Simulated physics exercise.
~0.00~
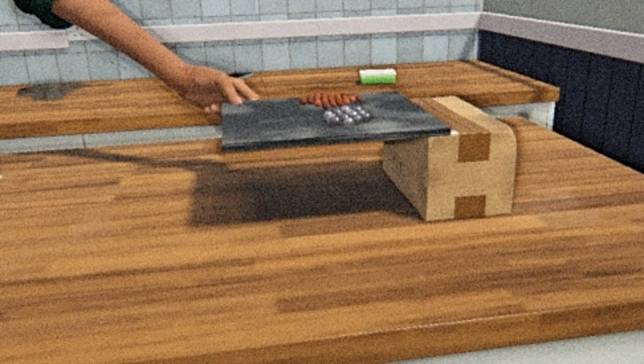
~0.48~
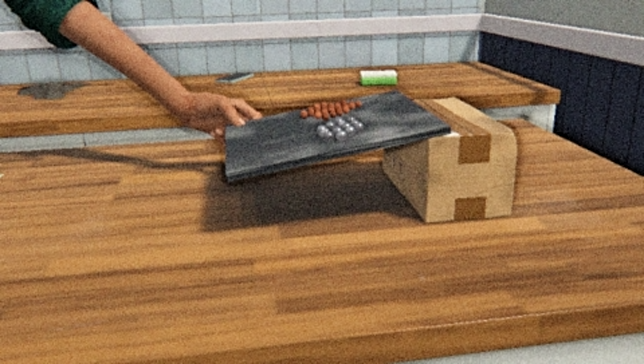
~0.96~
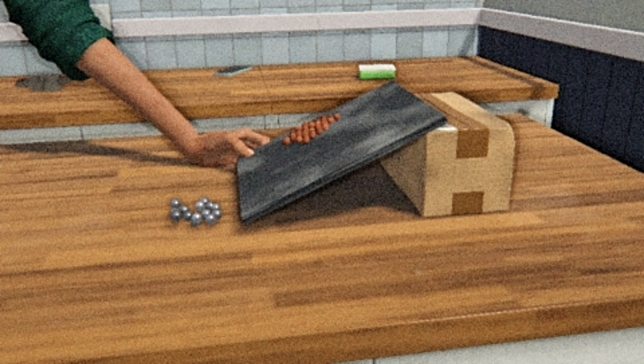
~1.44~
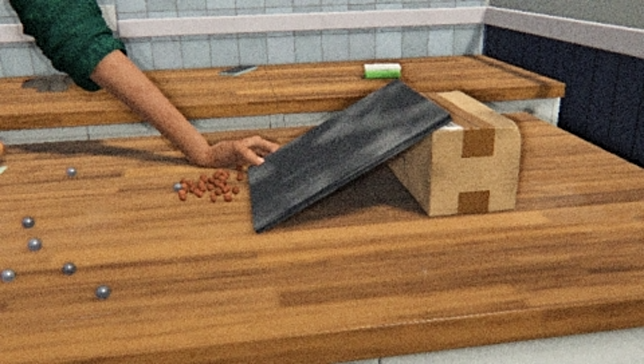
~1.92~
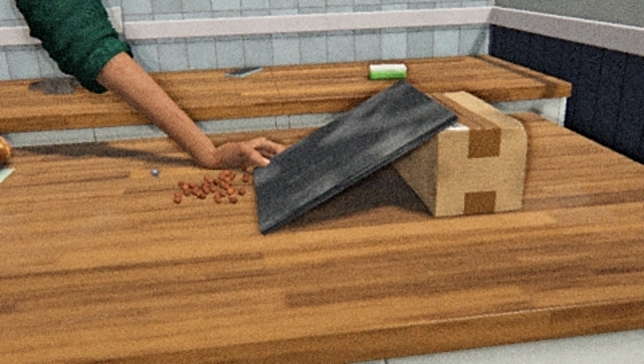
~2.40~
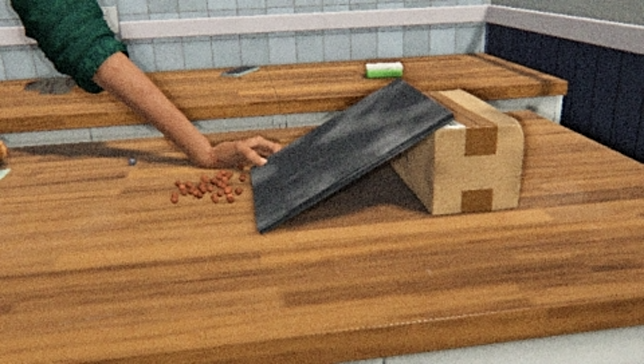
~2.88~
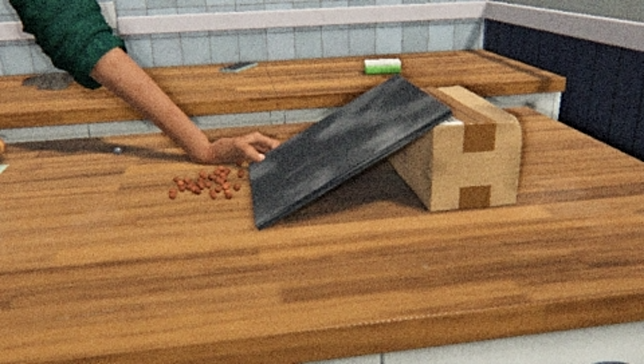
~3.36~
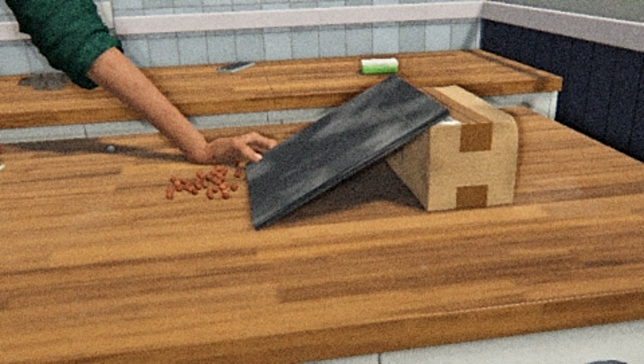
The video shows a hand lowering one end of a dark board propped on a cardboard box until it rests on a wooden counter. Silvery balls roll off far to the left, mostly out of view, then small reddish pieces slide down and settle near the board's foot.
